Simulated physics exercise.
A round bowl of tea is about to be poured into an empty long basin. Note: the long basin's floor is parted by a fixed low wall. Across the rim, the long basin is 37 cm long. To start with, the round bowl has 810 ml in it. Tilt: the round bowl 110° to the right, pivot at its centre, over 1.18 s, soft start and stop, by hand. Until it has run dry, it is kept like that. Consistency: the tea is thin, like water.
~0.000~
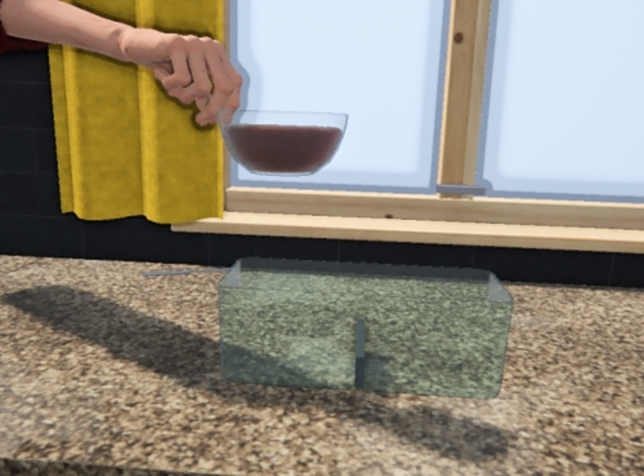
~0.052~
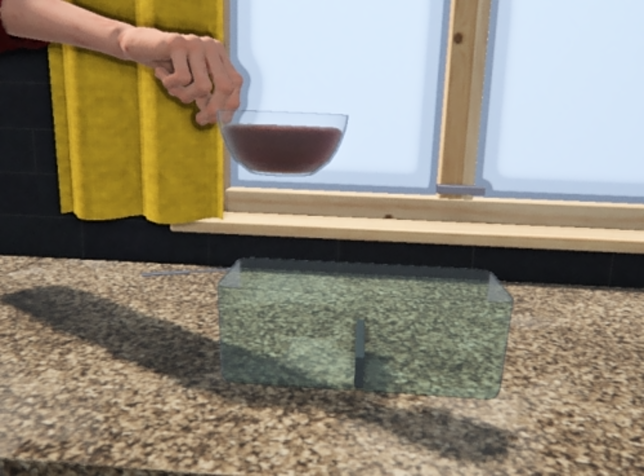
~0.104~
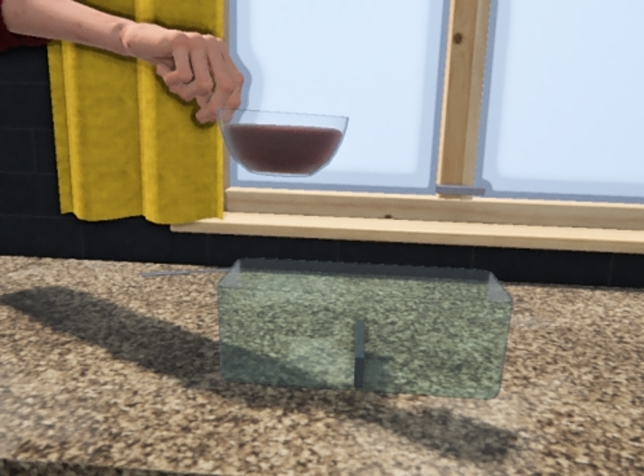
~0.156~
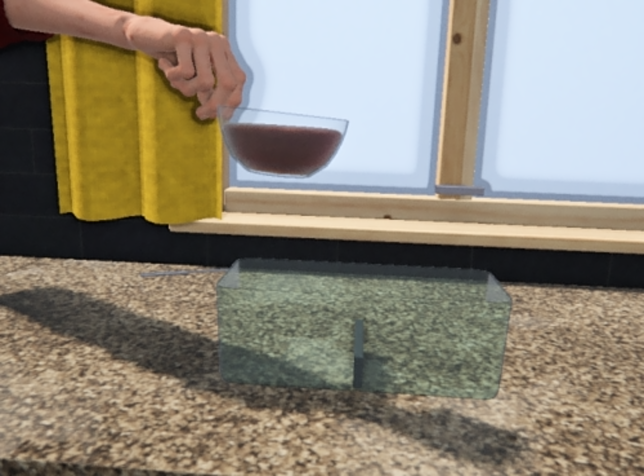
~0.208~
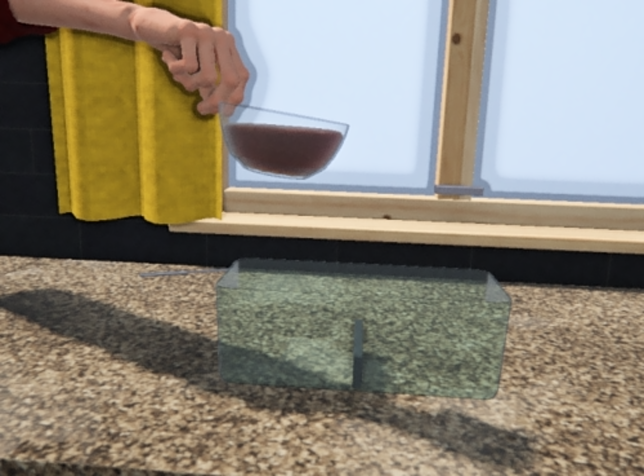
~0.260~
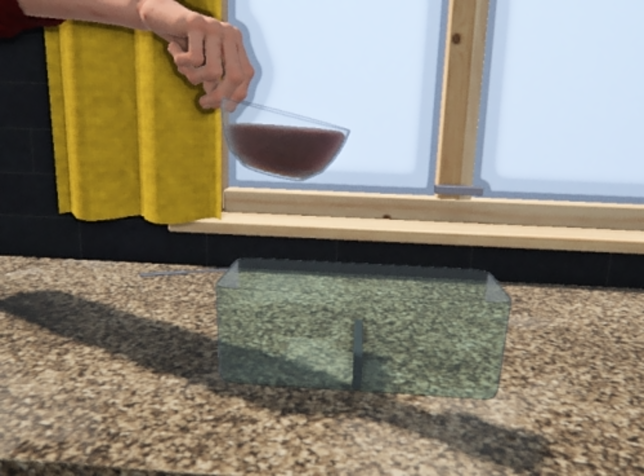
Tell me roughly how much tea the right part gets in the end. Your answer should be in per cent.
It gets about 78 per cent.
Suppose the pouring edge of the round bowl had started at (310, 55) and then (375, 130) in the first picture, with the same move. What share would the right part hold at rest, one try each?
60 in a hundred, followed by 95 in a hundred.
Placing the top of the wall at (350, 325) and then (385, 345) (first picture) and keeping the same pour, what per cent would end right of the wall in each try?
90 then 60 %.
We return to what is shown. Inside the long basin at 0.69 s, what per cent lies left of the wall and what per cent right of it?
Lab note: Left near 1 %, right near 16.
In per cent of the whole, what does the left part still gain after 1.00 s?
Some 7 per cent.
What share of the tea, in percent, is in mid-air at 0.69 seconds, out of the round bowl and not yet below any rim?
Close to 40 per cent, I'd say.
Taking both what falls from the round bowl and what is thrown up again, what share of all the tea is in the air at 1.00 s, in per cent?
Airborne share: Near 7 %.
By 0.69 s the tilt is 69° and 42 per cent is still to pour, 1 is left of the wall and 16 right of it.
By 1.00 s the tilt is 104° and 1 per cent is still to pour, 13 is left of the wall and 78 right of it.
By 1.33 s the tilt is 110° and 0 per cent is still to pour, 19 is left of the wall and 80 right of it.
By 1.68 s the tilt is 110° and 0 per cent is still to pour, 20 is left of the wall and 79 right of it.
At rest 21 per cent lies left of the wall, 78 right of it and 1 outside.
